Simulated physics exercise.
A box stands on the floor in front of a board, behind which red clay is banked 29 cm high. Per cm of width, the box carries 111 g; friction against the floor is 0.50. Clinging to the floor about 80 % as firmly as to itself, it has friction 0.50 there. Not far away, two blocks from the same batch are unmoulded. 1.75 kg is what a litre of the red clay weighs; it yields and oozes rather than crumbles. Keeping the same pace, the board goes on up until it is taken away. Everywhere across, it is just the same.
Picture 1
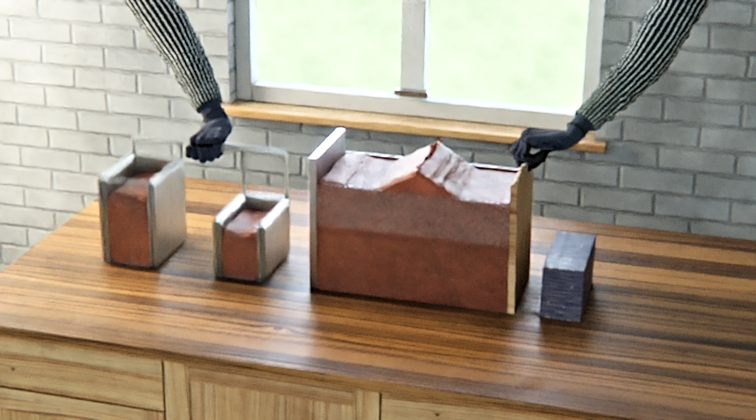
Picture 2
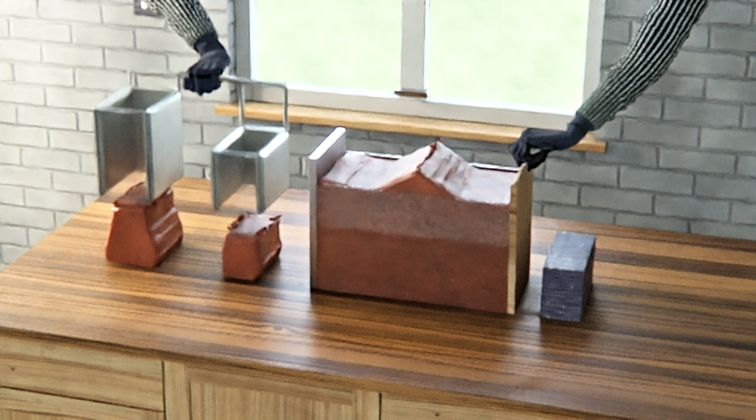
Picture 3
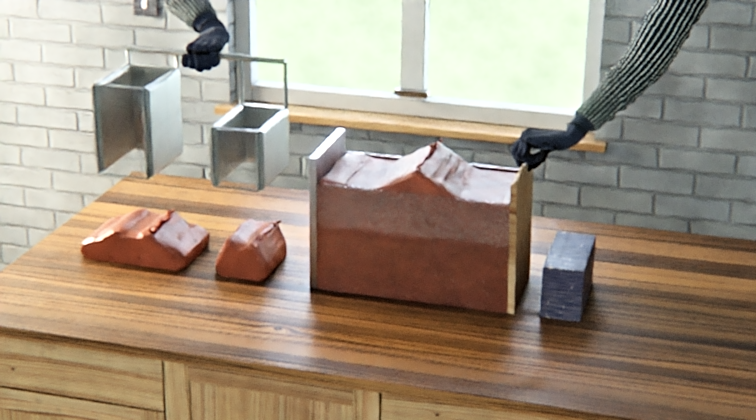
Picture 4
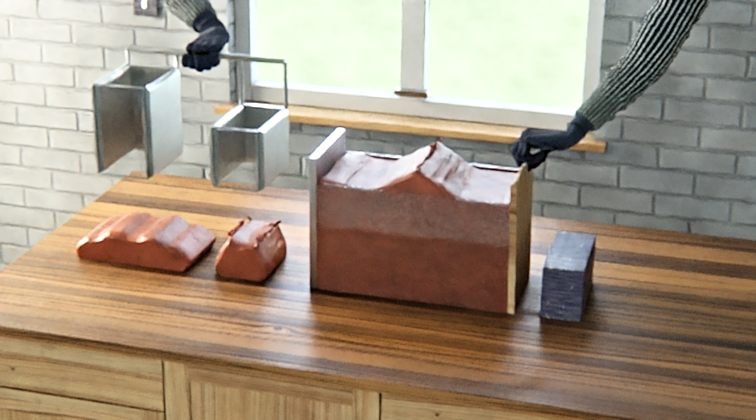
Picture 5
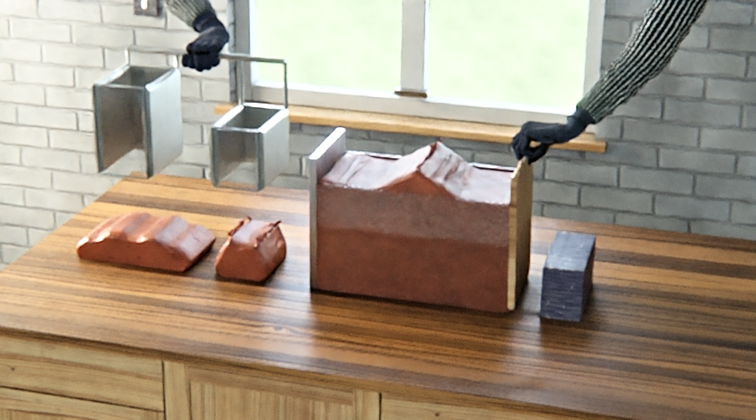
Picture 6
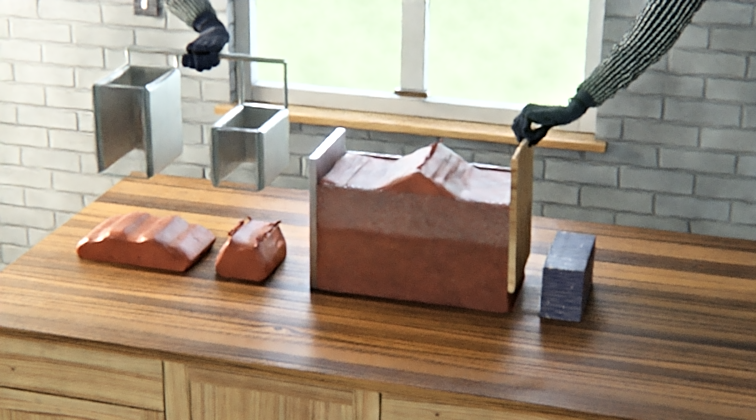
Gloved hands lift metal moulds off two red clay blocks, which slump, then raise a board slightly.
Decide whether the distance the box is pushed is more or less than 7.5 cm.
Count on something larger than 7.5 cm.
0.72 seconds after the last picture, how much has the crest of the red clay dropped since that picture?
The gap comes to about 5.5 centimetres.
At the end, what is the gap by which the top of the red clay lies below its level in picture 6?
Roughly 6.5 cm.
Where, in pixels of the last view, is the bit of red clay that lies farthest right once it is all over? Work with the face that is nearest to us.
You'll find it close to (626, 325).
Then, 0.33 s after the last picture, the box has been pushed 1.1 cm.
Then, 0.72 s after the last picture, the box has been pushed 14 cm.
Then, 1.12 s after the last picture, the box has been pushed 21 cm.
Then, 1.51 s after the last picture, the box has been pushed 21 cm.
Then, 1.55 s after the last picture, at the end, the box has been pushed 21 cm.
